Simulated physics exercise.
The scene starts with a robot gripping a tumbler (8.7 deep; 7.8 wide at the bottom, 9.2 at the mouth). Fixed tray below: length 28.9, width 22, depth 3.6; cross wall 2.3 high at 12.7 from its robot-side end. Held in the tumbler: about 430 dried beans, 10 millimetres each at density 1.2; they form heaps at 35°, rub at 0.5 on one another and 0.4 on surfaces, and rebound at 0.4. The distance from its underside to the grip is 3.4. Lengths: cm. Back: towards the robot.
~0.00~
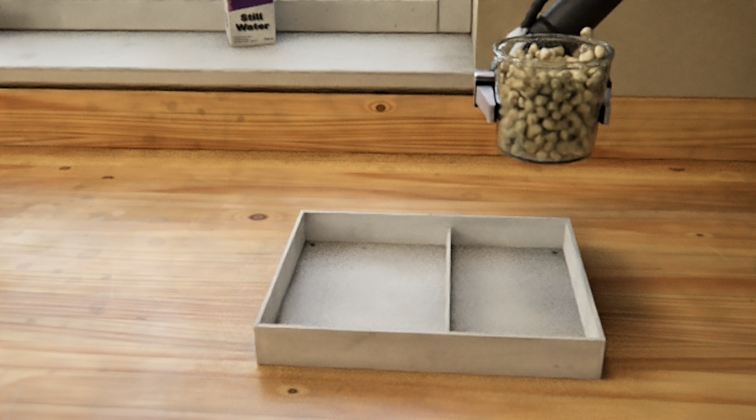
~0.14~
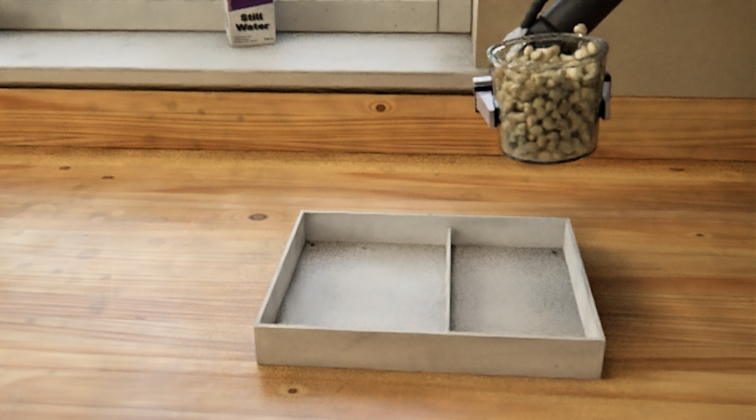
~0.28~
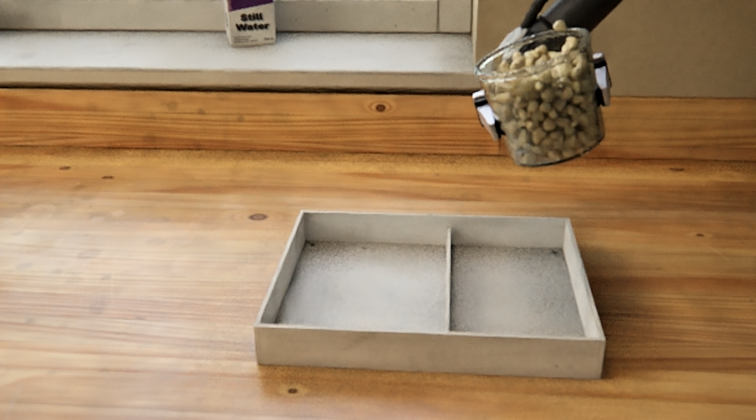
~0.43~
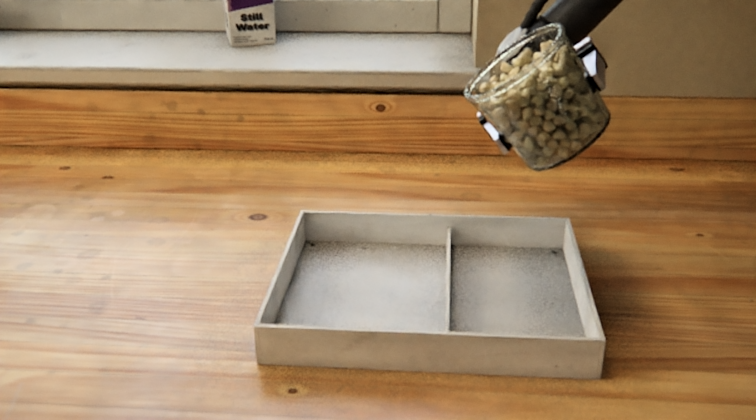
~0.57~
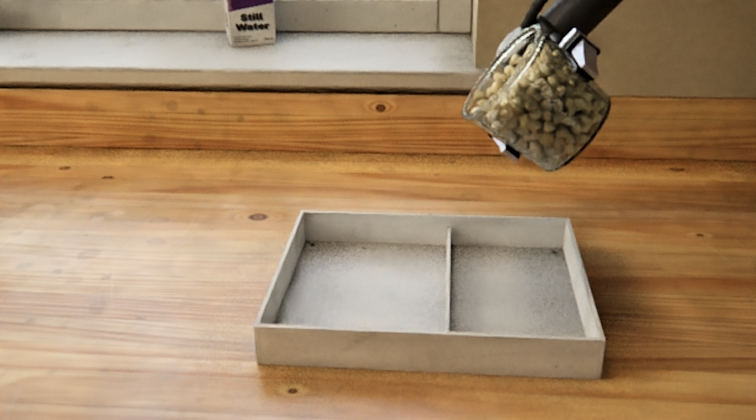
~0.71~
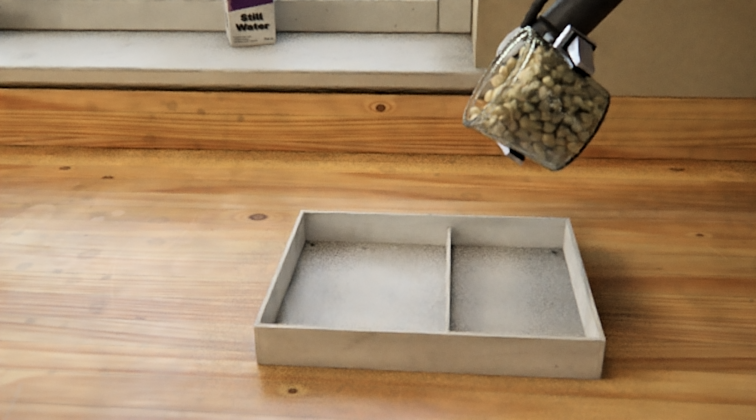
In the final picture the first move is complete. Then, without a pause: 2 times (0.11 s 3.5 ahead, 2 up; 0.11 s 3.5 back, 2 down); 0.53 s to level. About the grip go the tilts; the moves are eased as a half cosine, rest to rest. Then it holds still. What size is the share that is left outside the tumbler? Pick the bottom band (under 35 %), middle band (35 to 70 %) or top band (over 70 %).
Middle band.
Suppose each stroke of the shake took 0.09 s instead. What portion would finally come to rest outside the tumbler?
In that case around 65 per cent.
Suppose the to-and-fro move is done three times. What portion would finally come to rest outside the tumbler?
Estimate: Around 55 %.
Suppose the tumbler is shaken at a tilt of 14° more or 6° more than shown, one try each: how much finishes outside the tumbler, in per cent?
It would be around 75 and 60 per cent.
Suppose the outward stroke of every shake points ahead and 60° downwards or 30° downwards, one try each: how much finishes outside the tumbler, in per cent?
About 5 and 15 per cent.
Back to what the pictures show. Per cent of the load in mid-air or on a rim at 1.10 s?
Around 5 per cent of the load.
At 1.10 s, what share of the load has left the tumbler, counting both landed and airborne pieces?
Roughly 35 per cent by then.
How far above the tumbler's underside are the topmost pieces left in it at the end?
Height at rest: Approx. 7.5 cm.
After 1.10 s, tilted 57° forward, highest piece 24 above the table; 281 in the tumbler, 121 in the far-side part, 6 in the robot-side part, 21 in flight or on a rim.
After 1.49 s, tilted 17° forward, highest piece 24 above the table; 218 in the tumbler, 199 in the far-side part, 11 in the robot-side part, 1 on the table or floor.
After 1.88 s, level, highest piece 24 above the table; 218 in the tumbler, 199 in the far-side part, 11 in the robot-side part, 1 on the table or floor.
After 2.93 s, level, highest piece 24 above the table; 218 in the tumbler, 199 in the far-side part, 11 in the robot-side part, 1 on the table or floor.
In the end, 218 in the tumbler, 199 in the far-side part, 11 in the robot-side part, 1 on the table or floor. That is 49 % outside the tumbler.
